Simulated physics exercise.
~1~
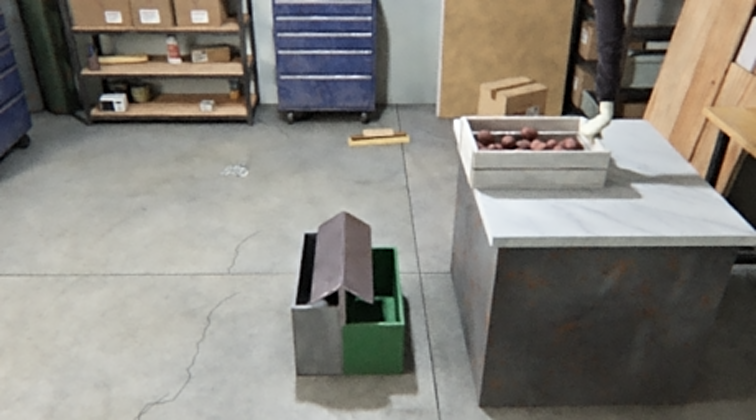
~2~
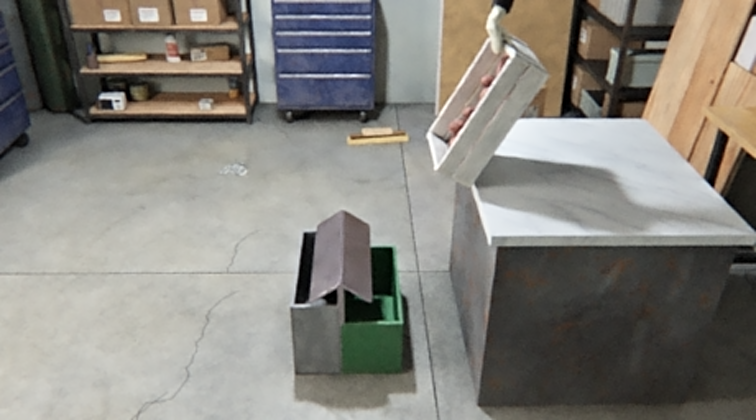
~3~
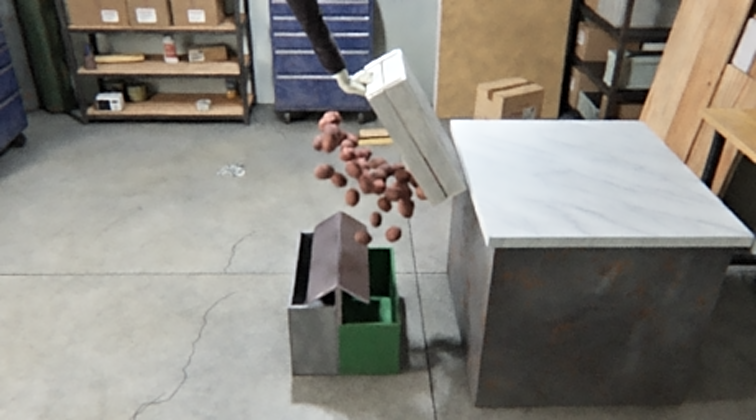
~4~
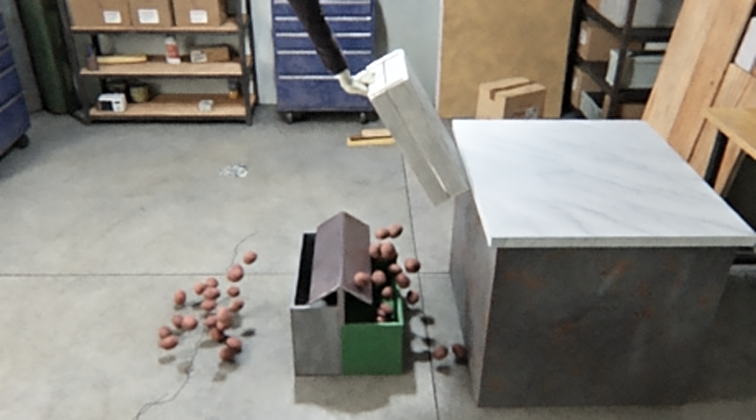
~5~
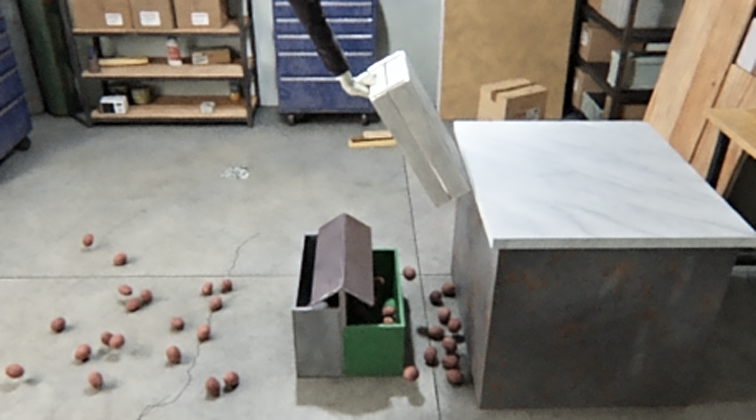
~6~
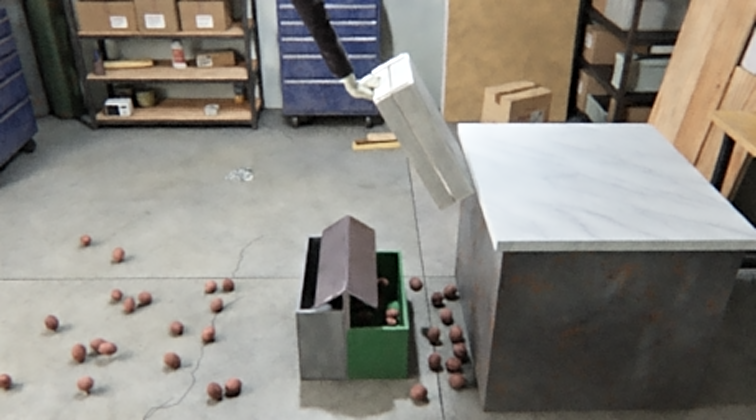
The video shows a white-gloved hand tipping a white crate of red potatoes over the edge of a marble-topped bench toward a ridged green and grey container. Some land in the green side, while the rest scatter across the floor on both sides as the crate stays tilted.
